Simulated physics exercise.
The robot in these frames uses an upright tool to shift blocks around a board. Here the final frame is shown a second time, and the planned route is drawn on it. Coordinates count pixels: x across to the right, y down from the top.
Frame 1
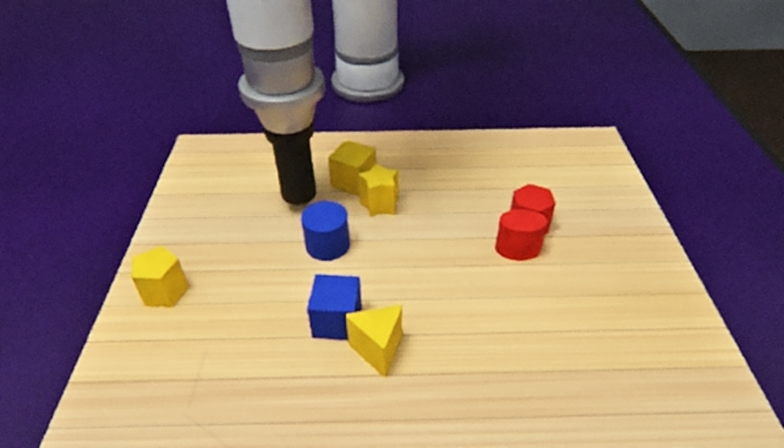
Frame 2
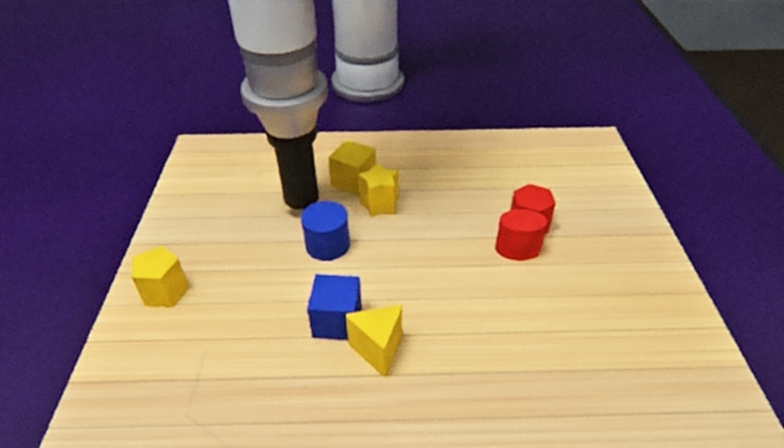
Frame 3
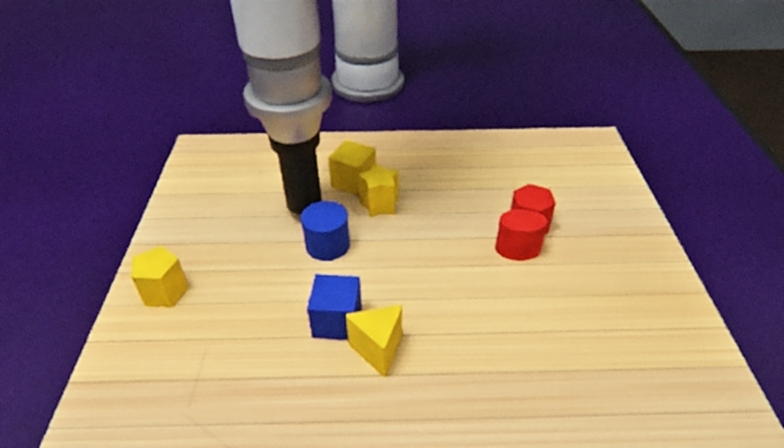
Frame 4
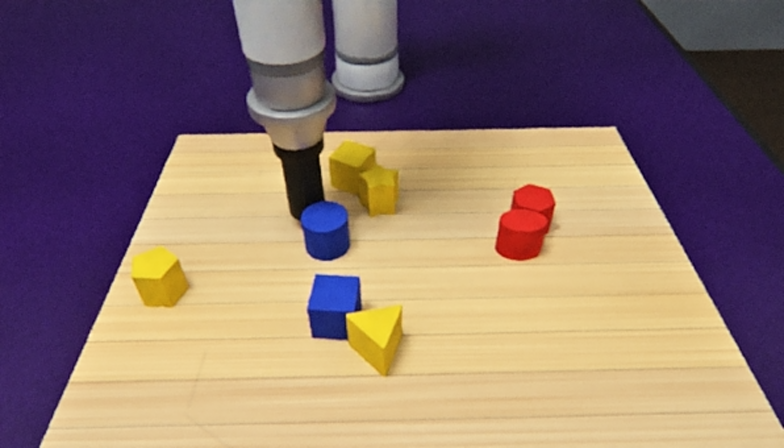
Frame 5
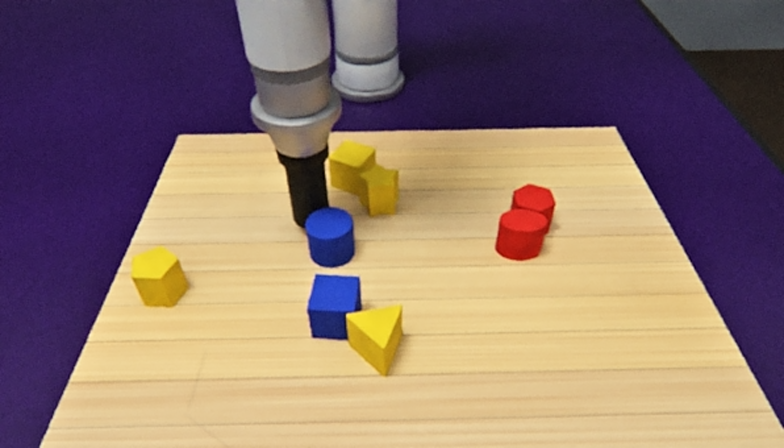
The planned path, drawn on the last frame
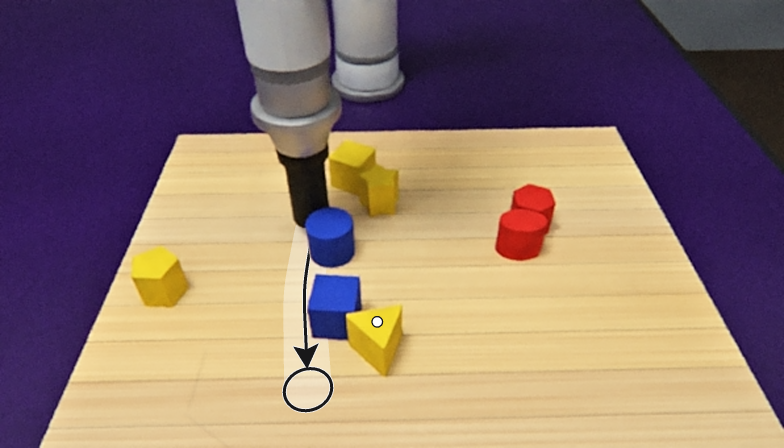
The robot's black tool crept slightly down and to the right across the wooden board toward the blue round block, then nudged it a tiny bit the same way while the other blocks stayed still.
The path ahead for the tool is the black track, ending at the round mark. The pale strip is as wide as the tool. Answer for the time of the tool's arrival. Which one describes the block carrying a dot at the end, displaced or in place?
That block slides.
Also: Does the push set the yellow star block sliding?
No, I don't think so.
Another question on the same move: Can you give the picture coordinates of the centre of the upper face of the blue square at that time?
The middle of its upper face will lie at (352, 328).
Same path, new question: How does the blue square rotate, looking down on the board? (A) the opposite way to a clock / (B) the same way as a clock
Option A.
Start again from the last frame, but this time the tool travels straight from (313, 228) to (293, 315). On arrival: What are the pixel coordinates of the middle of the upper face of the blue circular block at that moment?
It comes to (342, 250).
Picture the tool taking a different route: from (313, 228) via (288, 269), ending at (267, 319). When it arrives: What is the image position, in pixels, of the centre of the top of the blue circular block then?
It sits at (329, 238).
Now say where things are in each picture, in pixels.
Tool's lower end (299, 194); blue circular block (324, 216); blue square (334, 292); yellow triangular block (377, 322); yellow star block (379, 176), in the first picture.
Tool (301, 198); blocks still, in the second picture.
Tool (304, 203); blocks still, in the third picture.
Tool (308, 210); blocks still, in the fourth picture.
Tool (312, 217); blue circular block (329, 222); blue square (334, 292); yellow triangular block (377, 322); yellow star block (379, 176), in the fifth picture.
Drawn move, from (313, 228) through (306, 273) and (305, 326) to (308, 389); the dot is on the yellow triangular block.
On the path given first. One third of the way, tool (304, 262); blue circular block (345, 251).
Two thirds of the way, tool (303, 316); blue circular block (347, 253); blue square (350, 311), turned 40° anticlockwise; yellow triangular block (388, 332), turned 20° anticlockwise.
At the end, tool (306, 378); blue circular block (347, 253); blue square (352, 328), turned 100° anticlockwise; yellow triangular block (401, 337), turned 60° anticlockwise; yellow star block still.
